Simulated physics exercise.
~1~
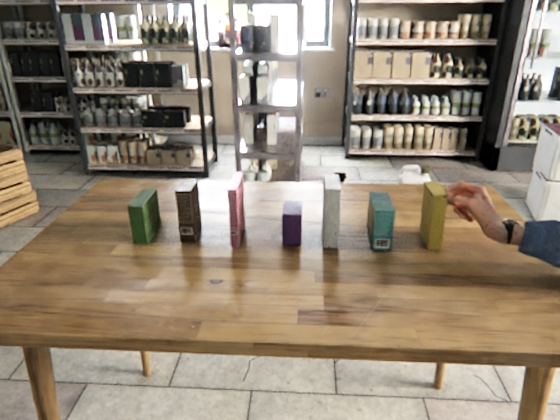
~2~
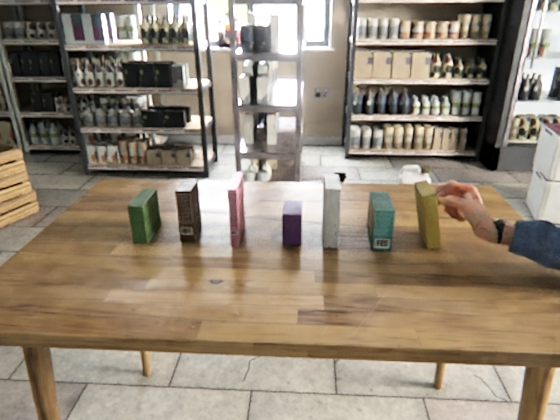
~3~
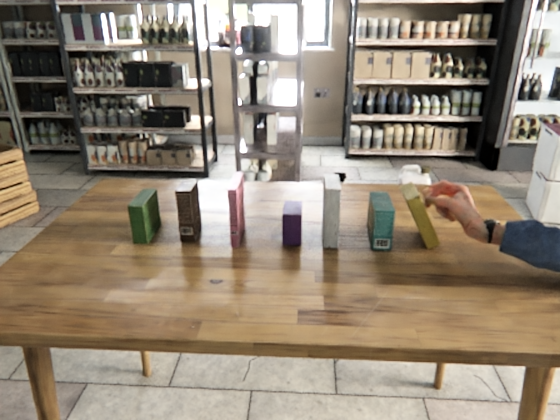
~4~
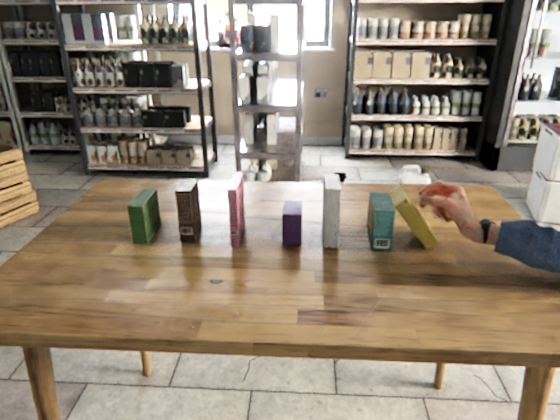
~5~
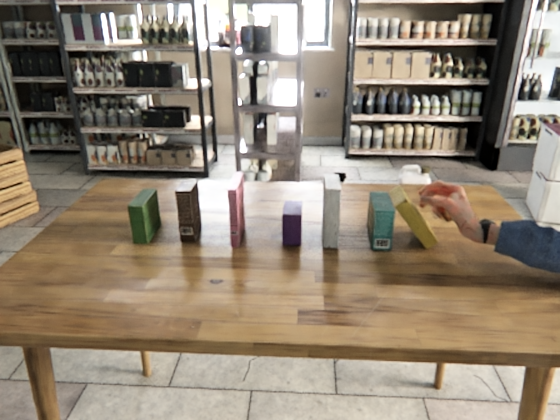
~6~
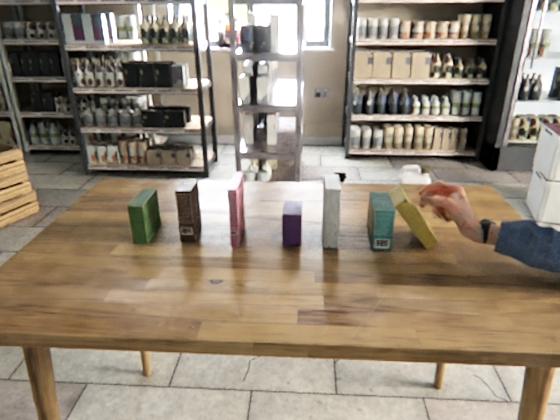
At the start, seven upright boxes stand in a spaced row on a wooden table in a shop, with shelves of goods behind them. From left to right they are green, brown, pink, purple, white, turquoise and yellow, and a hand reaches in from the right to touch the yellow one. The hand tips the yellow board left, tilting it further until it leans close against the turquoise packet. Then the hand keeps still beside it. At the end, the yellow board remains slanted under the fingers, while the other six, including the pink packet, are still upright.
